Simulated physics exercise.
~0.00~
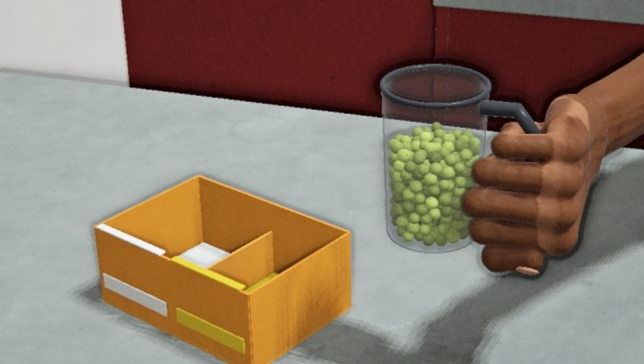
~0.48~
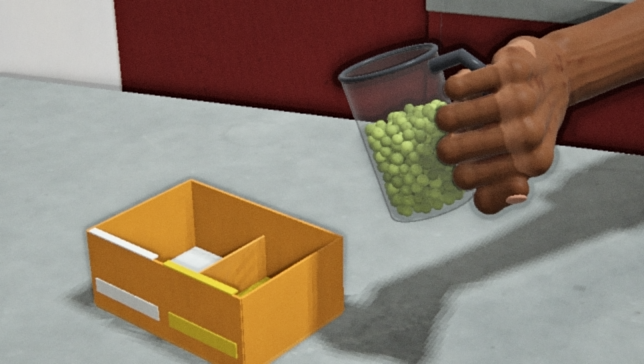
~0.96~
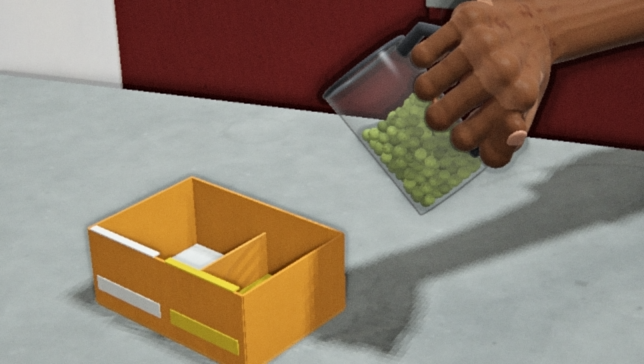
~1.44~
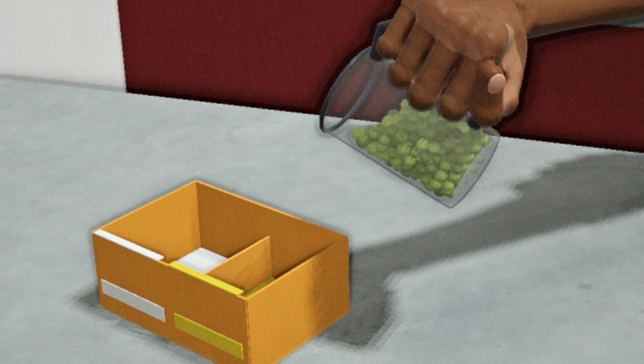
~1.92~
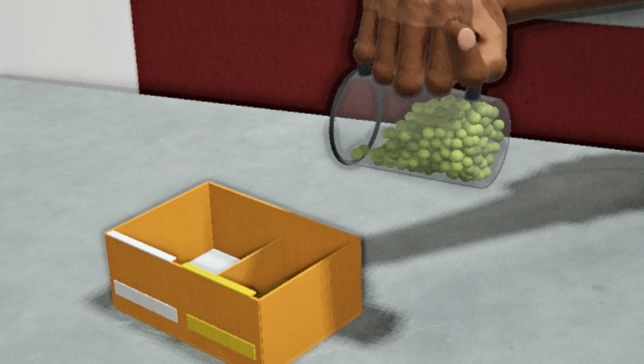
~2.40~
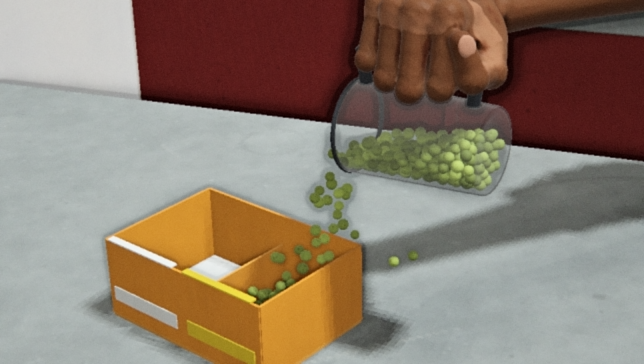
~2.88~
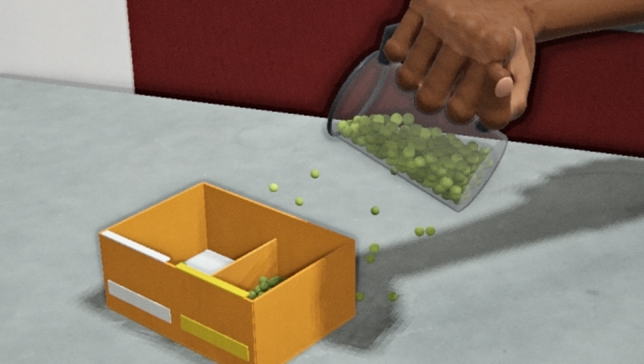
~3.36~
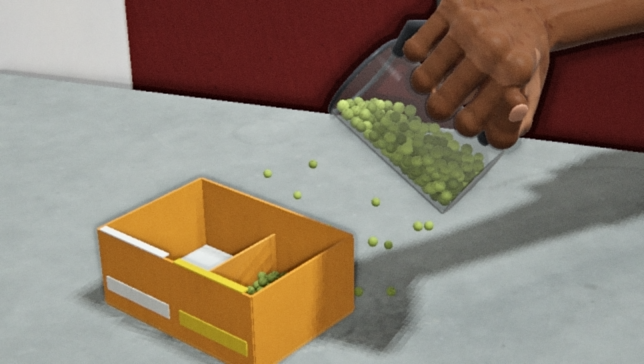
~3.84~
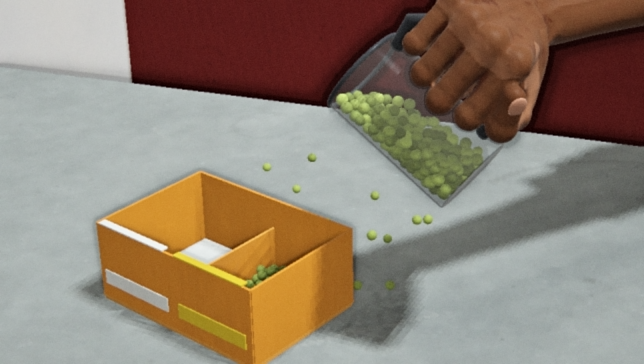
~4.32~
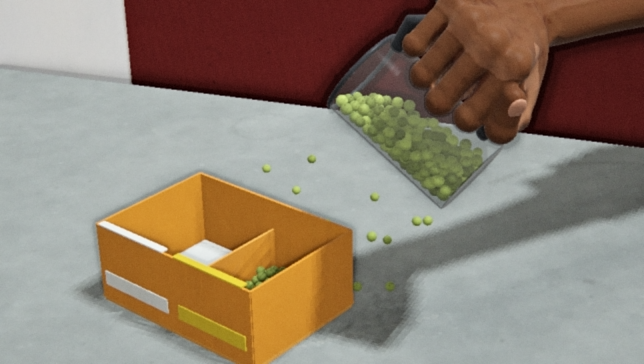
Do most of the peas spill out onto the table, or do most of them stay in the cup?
Most of the peas stay in the cup. A smaller share lands in the yellow section of the box, and only a few scatter on the table.
Hand tipping a clear cup of green peas over a divided orange box, spilling a few, then tilting back with most inside.
